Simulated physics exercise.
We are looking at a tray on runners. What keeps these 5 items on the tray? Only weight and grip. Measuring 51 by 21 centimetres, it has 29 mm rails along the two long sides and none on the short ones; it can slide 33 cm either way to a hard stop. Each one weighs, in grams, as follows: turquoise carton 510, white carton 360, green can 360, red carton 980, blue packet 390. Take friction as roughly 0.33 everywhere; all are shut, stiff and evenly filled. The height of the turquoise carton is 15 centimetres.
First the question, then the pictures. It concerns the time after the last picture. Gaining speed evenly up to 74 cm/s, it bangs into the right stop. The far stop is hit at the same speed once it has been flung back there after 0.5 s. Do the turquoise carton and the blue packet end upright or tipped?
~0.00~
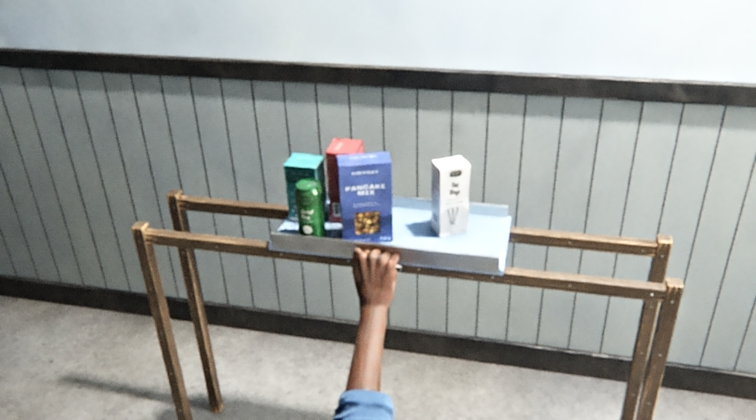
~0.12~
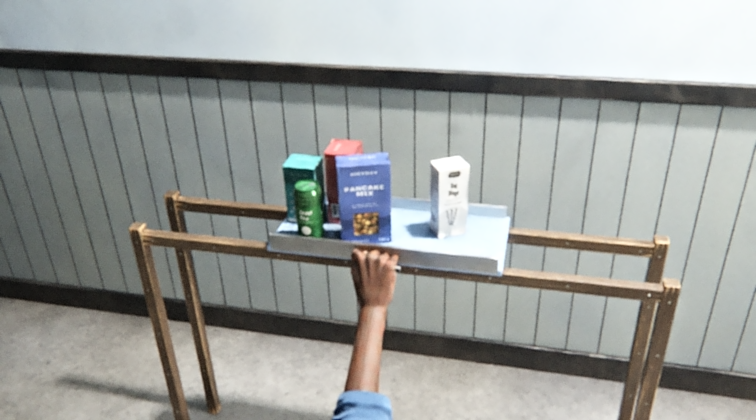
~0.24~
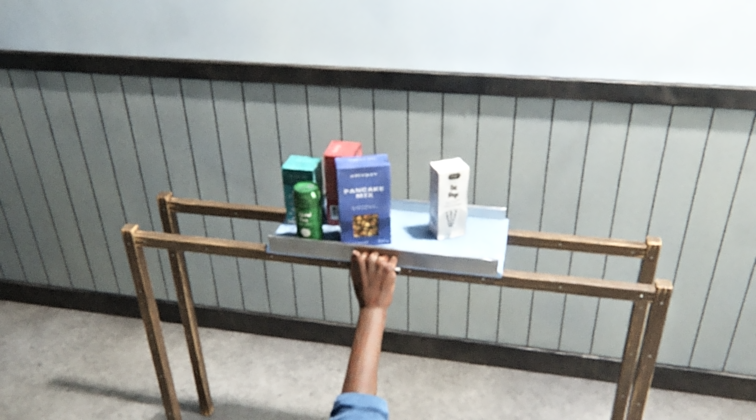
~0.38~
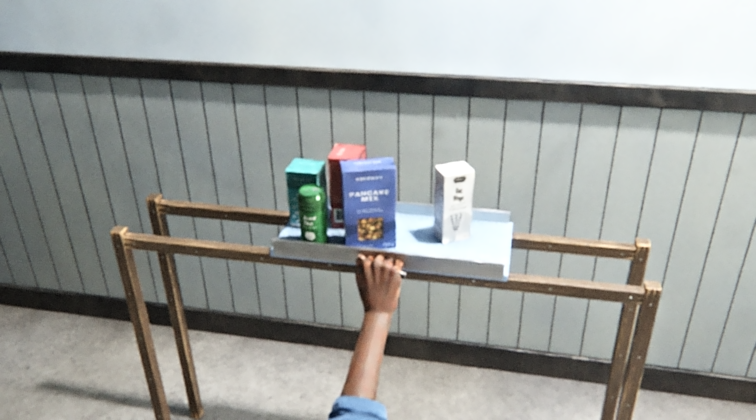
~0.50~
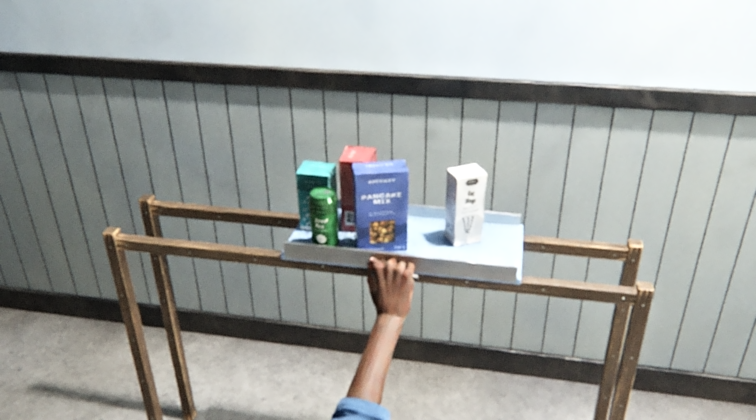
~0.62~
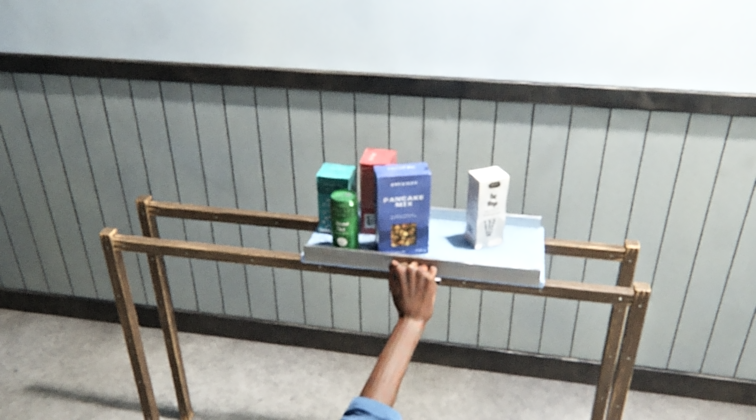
Turquoise carton: Still up; blue packet: Still up.
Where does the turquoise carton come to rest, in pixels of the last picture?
Near (149, 183).
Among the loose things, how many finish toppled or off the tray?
My answer is 0.
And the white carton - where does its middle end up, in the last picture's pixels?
At about (282, 191).
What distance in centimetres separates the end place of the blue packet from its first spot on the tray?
Roughly 0 cm.
Around 1.02 s, tray moved 33 cm right; turquoise carton shifted 5 cm near (441, 209); blue packet shifted 5 cm near (514, 221); red carton shifted 5 cm.
Around 3.22 s, tray moved 33 cm left; blue packet shifted 6 cm near (224, 195); turquoise carton shifted 6 cm near (173, 185); red carton shifted 7 cm.
Finally (3.8 s), all 5 still in place (within 5 cm). In the last view, turquoise carton near (149, 183), blue packet near (198, 192).
